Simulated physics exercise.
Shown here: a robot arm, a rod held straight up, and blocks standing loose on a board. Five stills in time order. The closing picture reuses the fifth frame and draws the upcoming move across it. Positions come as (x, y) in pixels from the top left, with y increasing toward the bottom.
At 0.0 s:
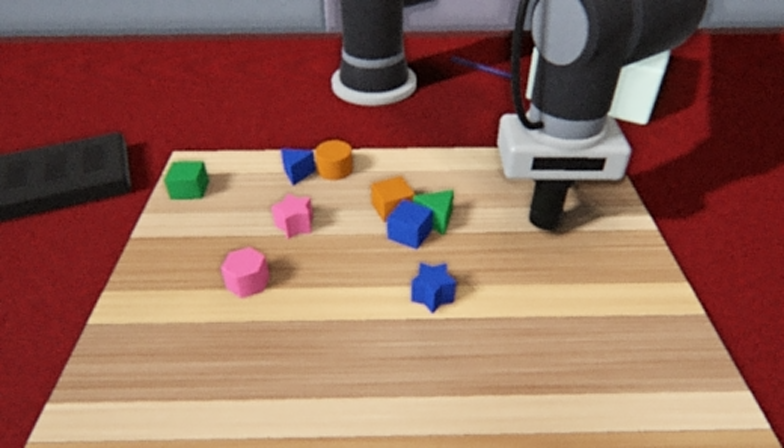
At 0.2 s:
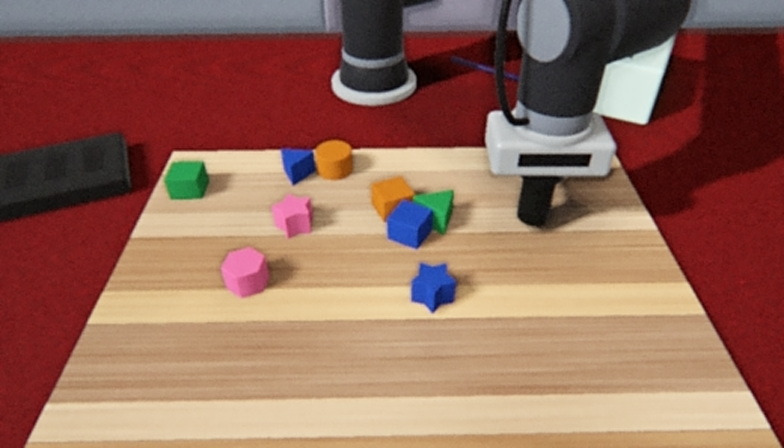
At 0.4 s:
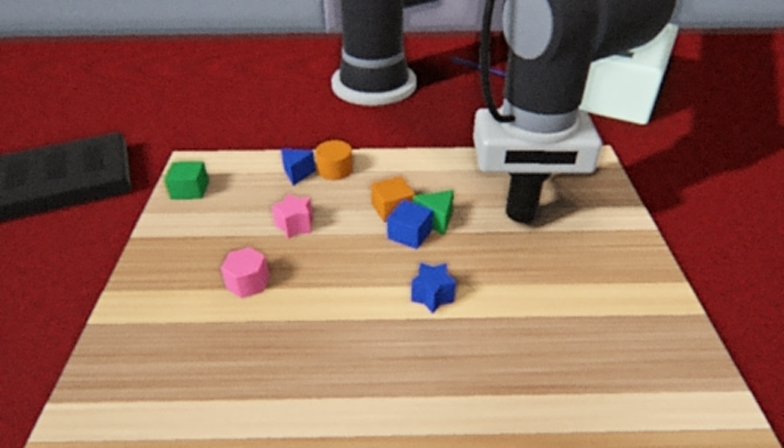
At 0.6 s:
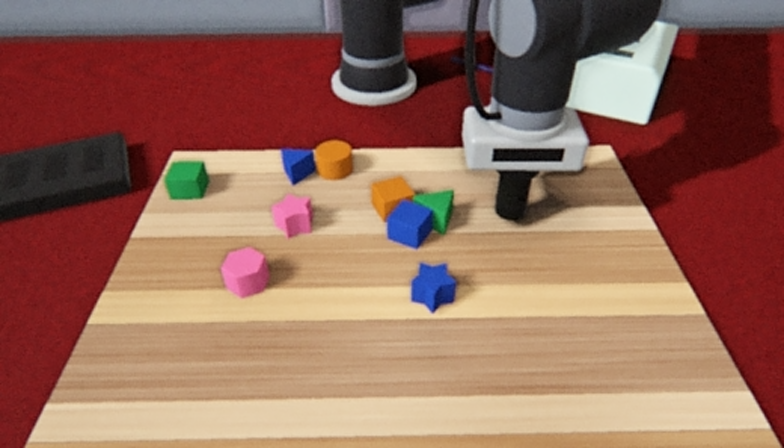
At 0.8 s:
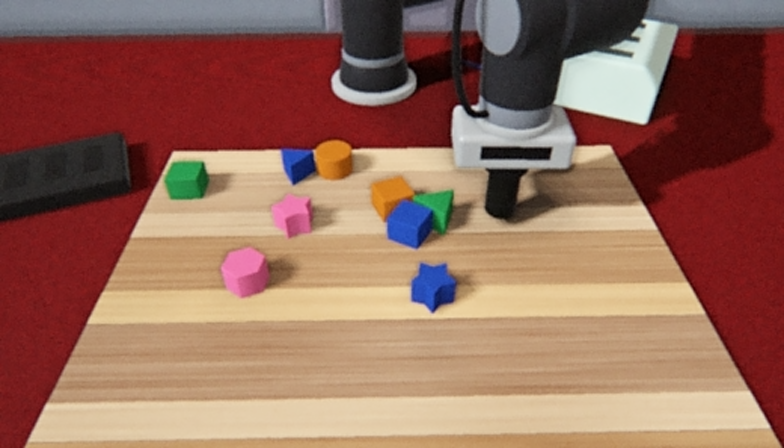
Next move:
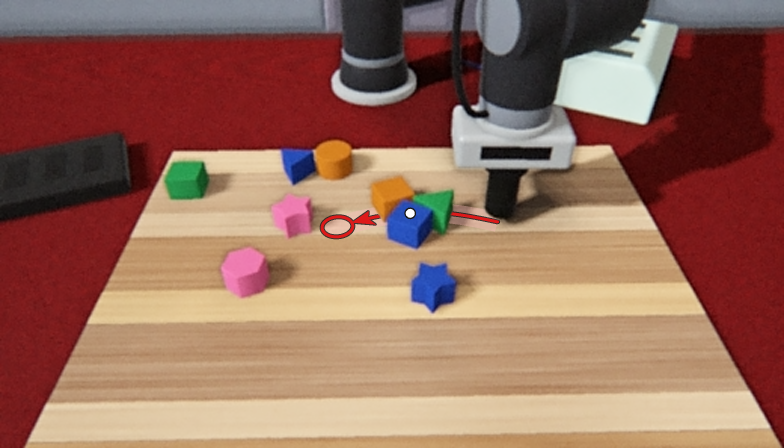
Robot arm holding an upright black rod sliding slowly left above a wooden board, the scattered coloured blocks staying still.
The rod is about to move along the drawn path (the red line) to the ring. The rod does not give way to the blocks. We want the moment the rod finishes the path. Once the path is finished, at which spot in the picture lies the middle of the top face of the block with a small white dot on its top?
So, by the moment the path ends, you'll find the top centre of the block with a small white dot on its top at (398, 223).
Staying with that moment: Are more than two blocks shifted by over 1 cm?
The answer is yes.
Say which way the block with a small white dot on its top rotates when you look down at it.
Its spin: Anticlockwise.
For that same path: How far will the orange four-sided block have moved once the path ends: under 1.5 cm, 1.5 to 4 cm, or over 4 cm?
It falls in the over 4 cm band.
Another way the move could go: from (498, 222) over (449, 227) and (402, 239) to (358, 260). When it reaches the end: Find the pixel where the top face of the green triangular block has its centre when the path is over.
It comes to (375, 206).
Path on the board, from (498, 222) by way of (444, 213) and (390, 214) to (337, 227); the dot is on the blue four-sided block.
On the path given first. One third of the way, rod (444, 201); orange four-sided block (388, 187); blue four-sided block (405, 217), turned 15° anticlockwise; green triangular block (419, 199), turned 35° anticlockwise.
Two thirds of the way, rod (389, 203); orange four-sided block (355, 183), turned 70° clockwise; blue four-sided block (399, 222), turned 45° anticlockwise; green triangular block (368, 207), turned 60° anticlockwise.
At the end, rod (336, 215); pink star in place; orange four-sided block (348, 181), turned 85° clockwise; blue four-sided block (398, 223), turned 50° anticlockwise; green triangular block (338, 225), turned 110° anticlockwise.
